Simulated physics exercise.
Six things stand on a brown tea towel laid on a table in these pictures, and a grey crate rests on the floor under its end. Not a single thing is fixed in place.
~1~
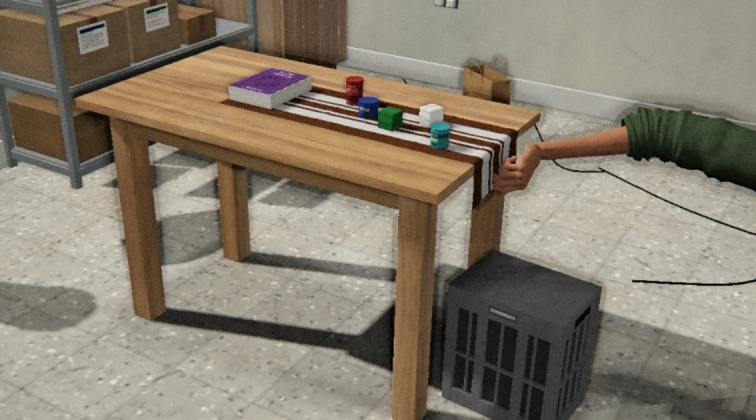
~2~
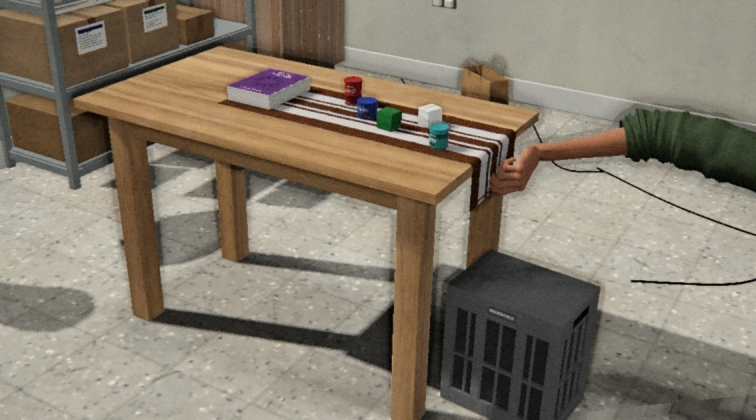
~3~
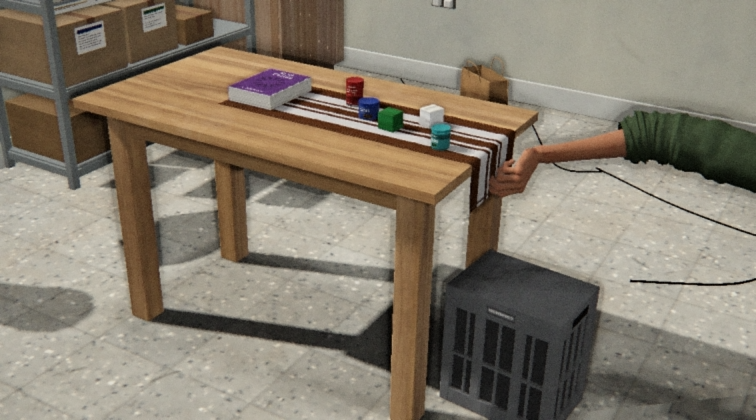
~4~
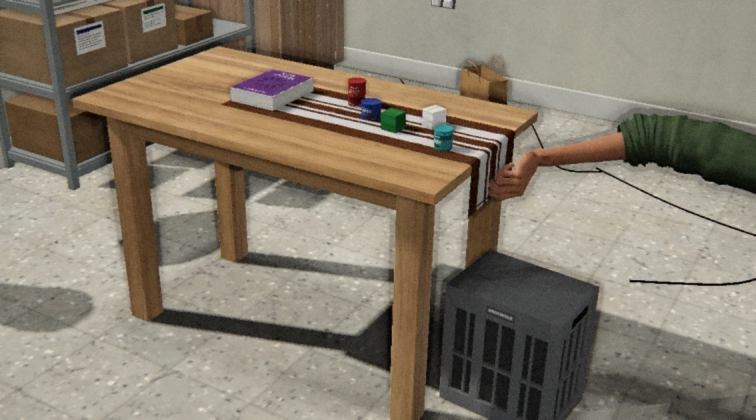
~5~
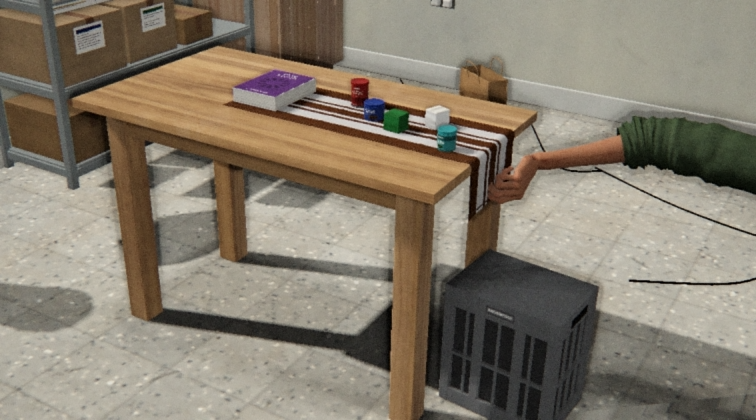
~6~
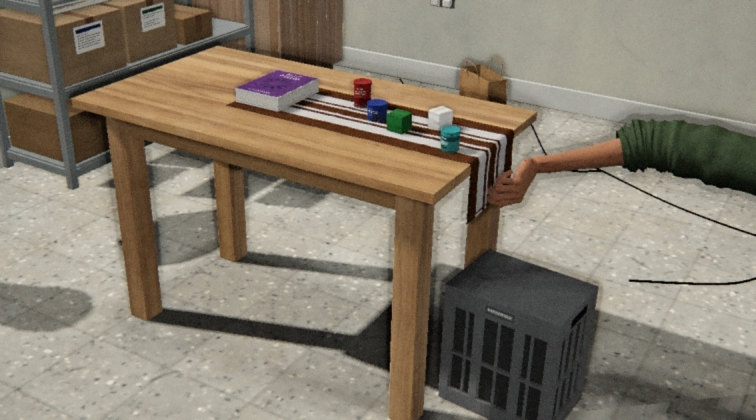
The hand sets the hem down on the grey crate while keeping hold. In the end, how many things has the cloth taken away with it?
Watching it, the fallen ones add up to two, no more.
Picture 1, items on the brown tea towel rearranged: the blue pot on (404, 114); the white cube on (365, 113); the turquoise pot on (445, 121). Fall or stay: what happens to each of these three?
Briefly: Blue pot stays; white cube stays; turquoise pot drops.
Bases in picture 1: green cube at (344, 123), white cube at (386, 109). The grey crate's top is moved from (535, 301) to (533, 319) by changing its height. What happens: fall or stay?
Result: Green cube still there, white cube still there.
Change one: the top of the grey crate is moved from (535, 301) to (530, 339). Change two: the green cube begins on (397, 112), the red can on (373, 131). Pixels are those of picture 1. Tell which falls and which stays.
First the green cube: It ends off the top. Then the red can: It ends off the top.
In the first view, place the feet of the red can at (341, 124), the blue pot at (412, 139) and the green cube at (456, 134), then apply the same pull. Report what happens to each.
Short version: Red can stays, blue pot drops, green cube drops.
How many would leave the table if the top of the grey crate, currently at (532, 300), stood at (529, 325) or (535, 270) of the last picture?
The count comes out 3 and 1.
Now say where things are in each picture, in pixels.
In the first frame, hem (472, 211); turquoise pot (441, 126); white cube (432, 107); green cube (391, 110); blue pot (369, 100); red can (355, 79); top of the crate (535, 301).
In the second frame, hem (470, 212); turquoise pot (440, 127).
In the third frame, hem (469, 214); white cube (432, 108).
In the fourth frame, hem (468, 218); green cube (394, 112); top of the crate (532, 301).
In the fifth frame, hem (469, 221); blue pot (375, 102).
In the sixth frame, hem (466, 224); turquoise pot (451, 129); white cube (441, 110); green cube (400, 113); blue pot (378, 102); red can (363, 81).
Soon after, hem near (487, 240); turquoise pot gone.
Then, hem on the crate; turquoise pot and white cube gone.
At rest, hem on the crate; turquoise pot and white cube gone. The count of fallen things is two.
